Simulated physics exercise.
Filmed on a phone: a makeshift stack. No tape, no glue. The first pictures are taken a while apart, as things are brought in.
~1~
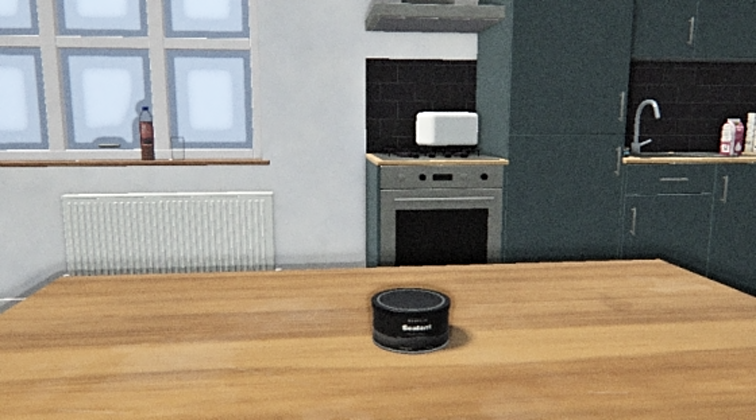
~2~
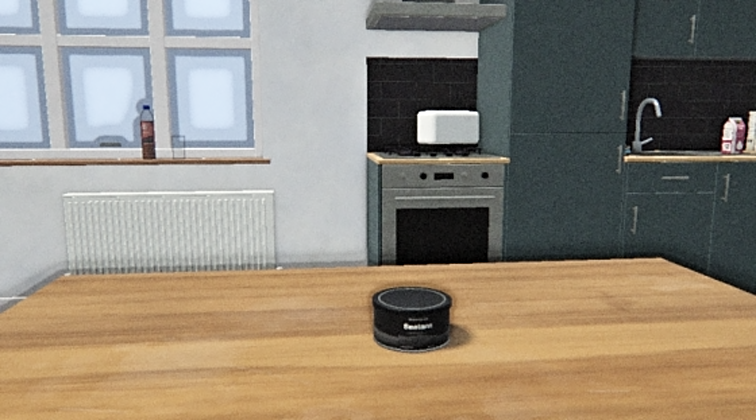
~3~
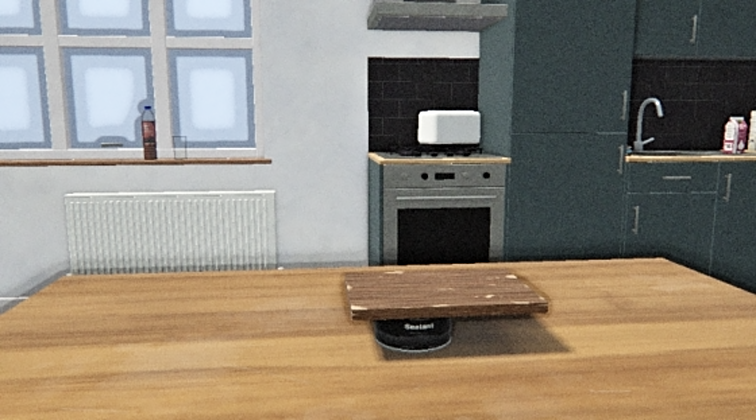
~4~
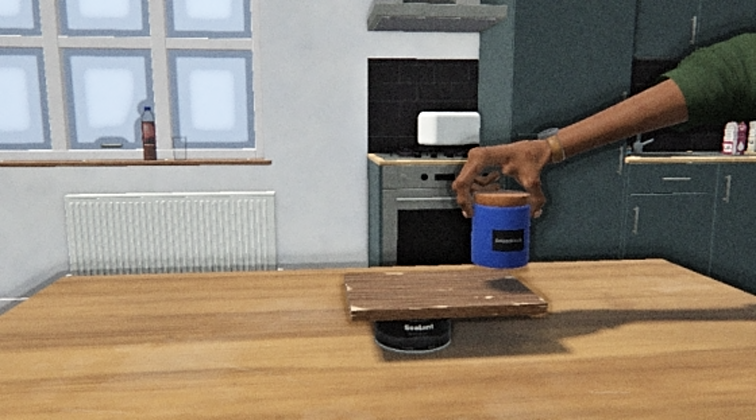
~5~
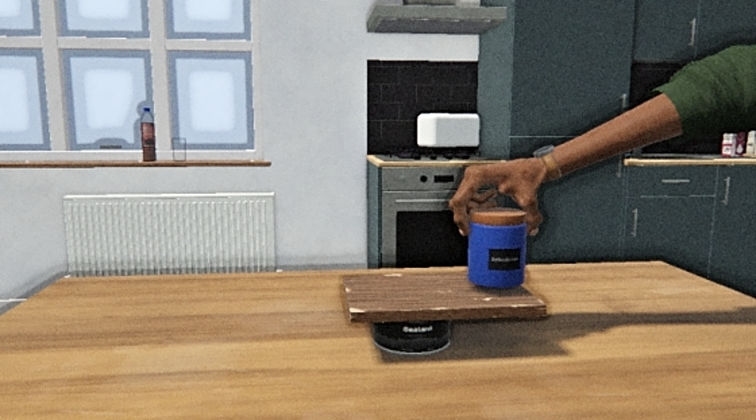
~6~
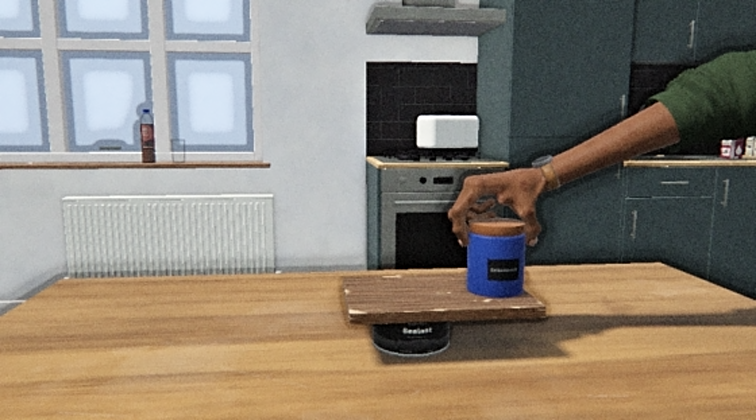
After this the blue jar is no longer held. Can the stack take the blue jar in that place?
The stack comes apart.
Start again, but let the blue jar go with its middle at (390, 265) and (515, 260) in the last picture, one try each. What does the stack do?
In the first case it holds; in the second case it gives way.
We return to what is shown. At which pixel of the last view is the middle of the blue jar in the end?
Near (585, 312).
Then, 0.30 s after the last picture, blue jar now fallen; brown board tipped 31° from how it was.
Then, 0.40 s after the last picture, brown board tipped 31° from how it was.
Then, 0.50 s after the last picture, brown board tipped 22° from how it was.
Then, 0.60 s after the last picture, brown board tipped 15° from how it was.
At rest, fallen, blue jar; moved from the start, brown board; black tub in place. Seen from the same camera at the end, blue jar near (584, 312). The stack gives way.
